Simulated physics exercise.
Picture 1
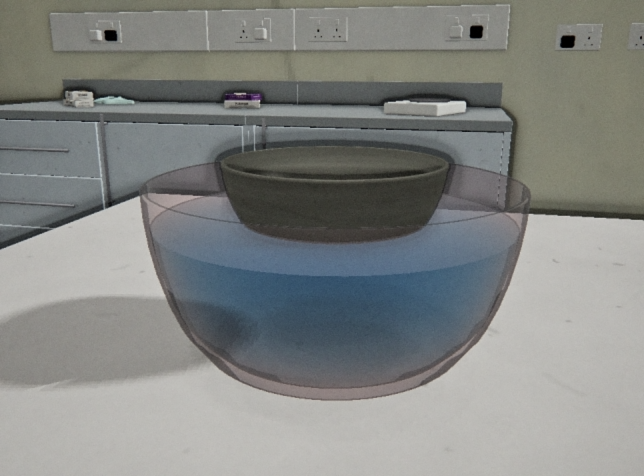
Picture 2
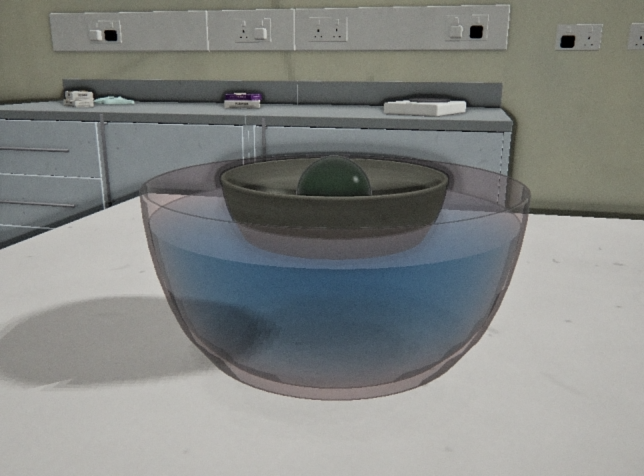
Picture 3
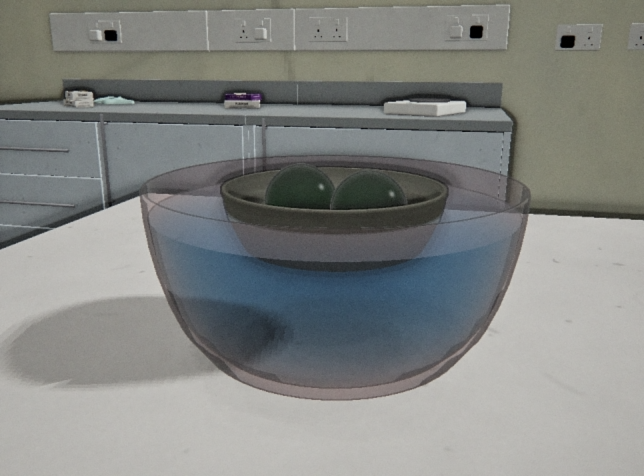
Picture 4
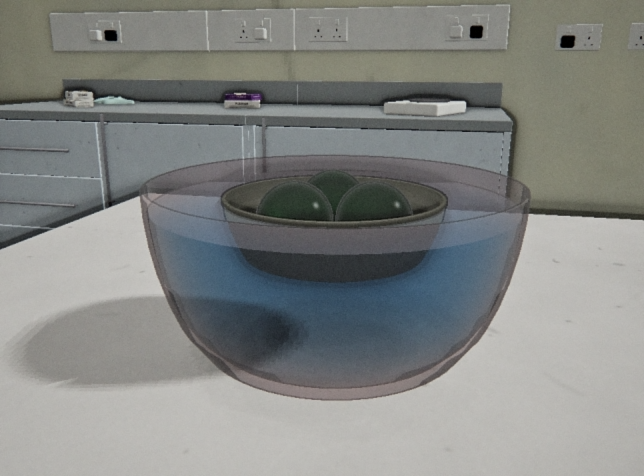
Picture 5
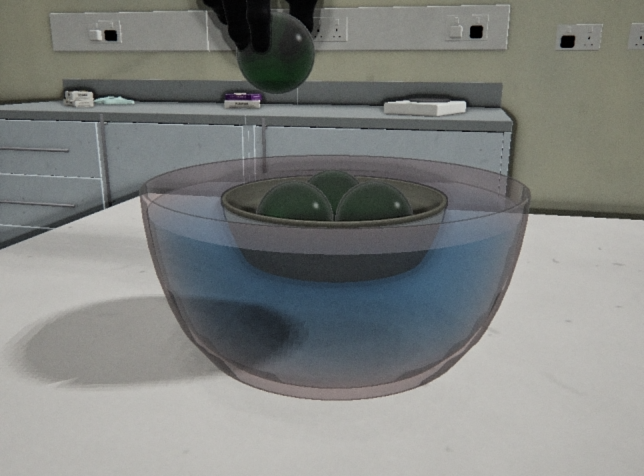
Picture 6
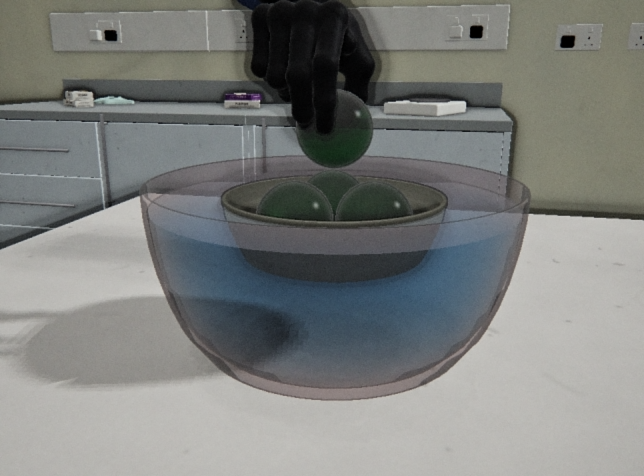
In a room with grey drawers and wall sockets behind a white tabletop, the view is steady and looks slightly down at the table. A clear, pinkish bowl of blue water stands in the middle, with a dark grey-green dish floating in it, empty at first. Dark green marbles appear in the dish one after another, up to three, as it sinks lower, then a black-gloved hand lowers another above it.
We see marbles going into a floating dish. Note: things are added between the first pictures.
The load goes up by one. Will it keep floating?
My guess is it gets overloaded and drops.
Next, the glass marble is in and the dish dips.
After that, water pours in over its edge.
Finally, the dish lies on the bottom with its load.
